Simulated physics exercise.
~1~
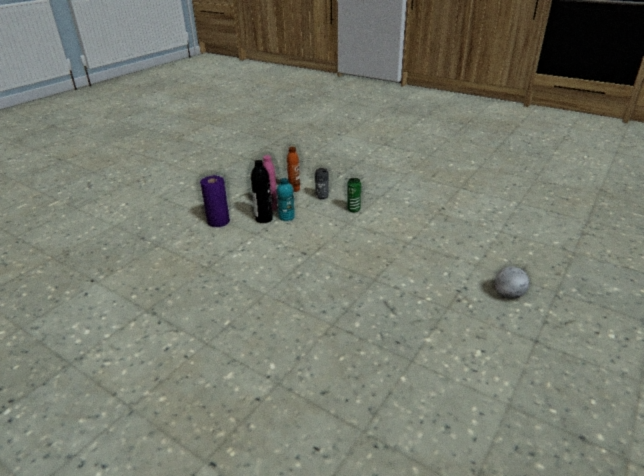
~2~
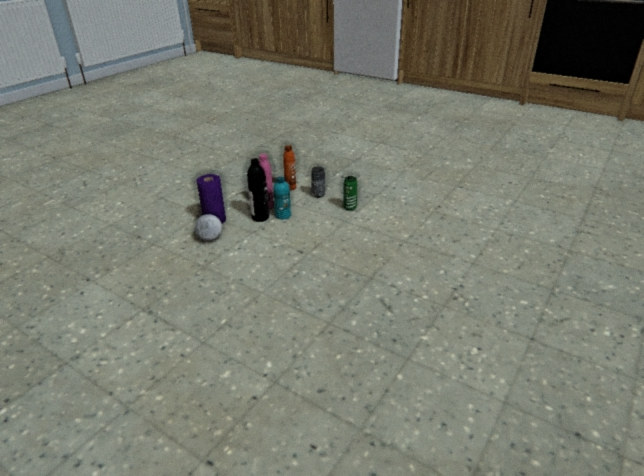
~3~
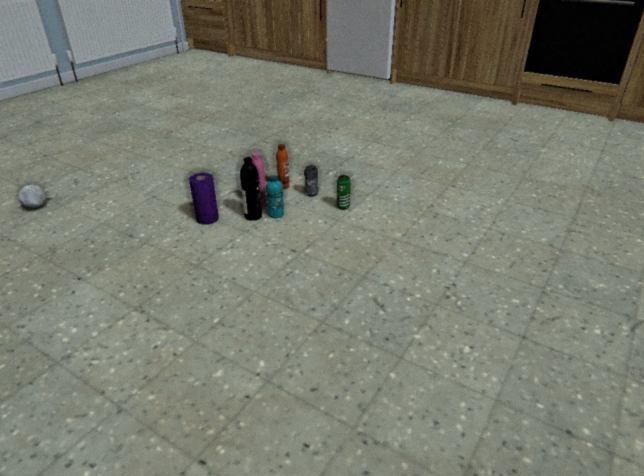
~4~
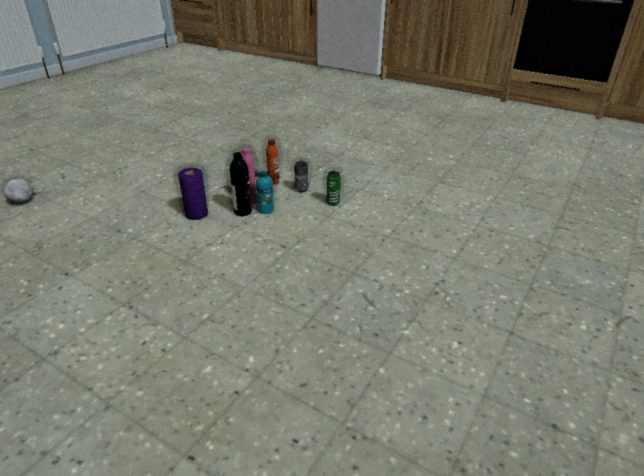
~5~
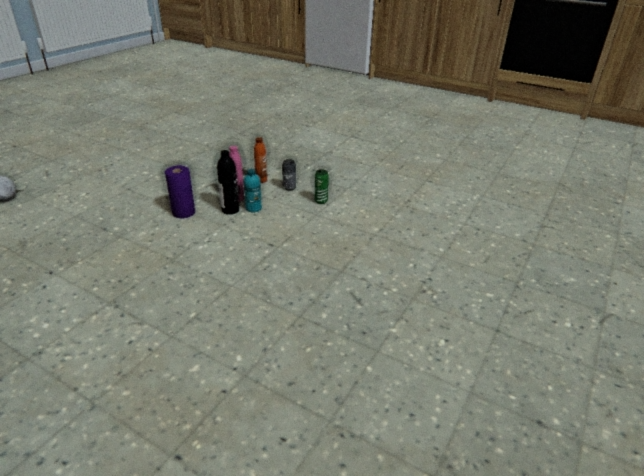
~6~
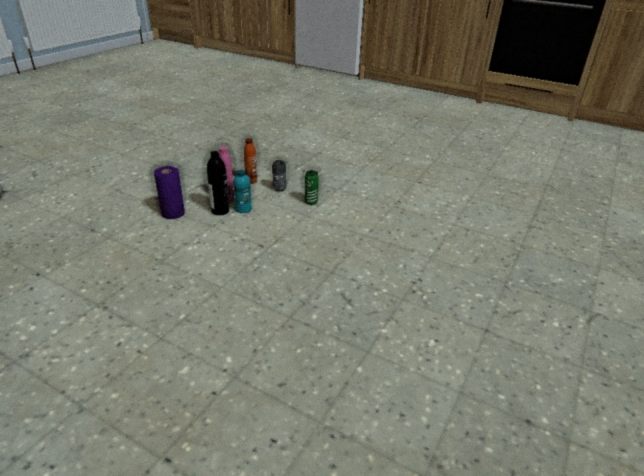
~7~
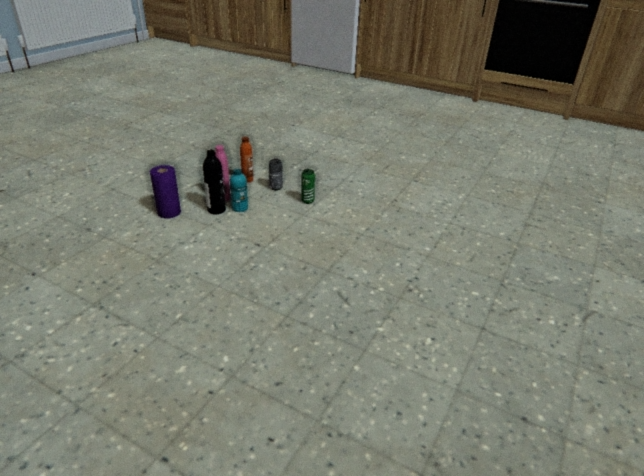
To begin with, a whitish ball is at the right on a speckled tile floor, while a purple roll, black, pink, turquoise and orange bottles, and small grey and green cans stand grouped further back, left of centre. The ball moves left across the floor and appears just in front of the purple roll. It continues past the group to the far left, leaving everything upright. The view pans slightly right, and the ball slips out of sight at the left edge. At the end, all seven items still stand in place.
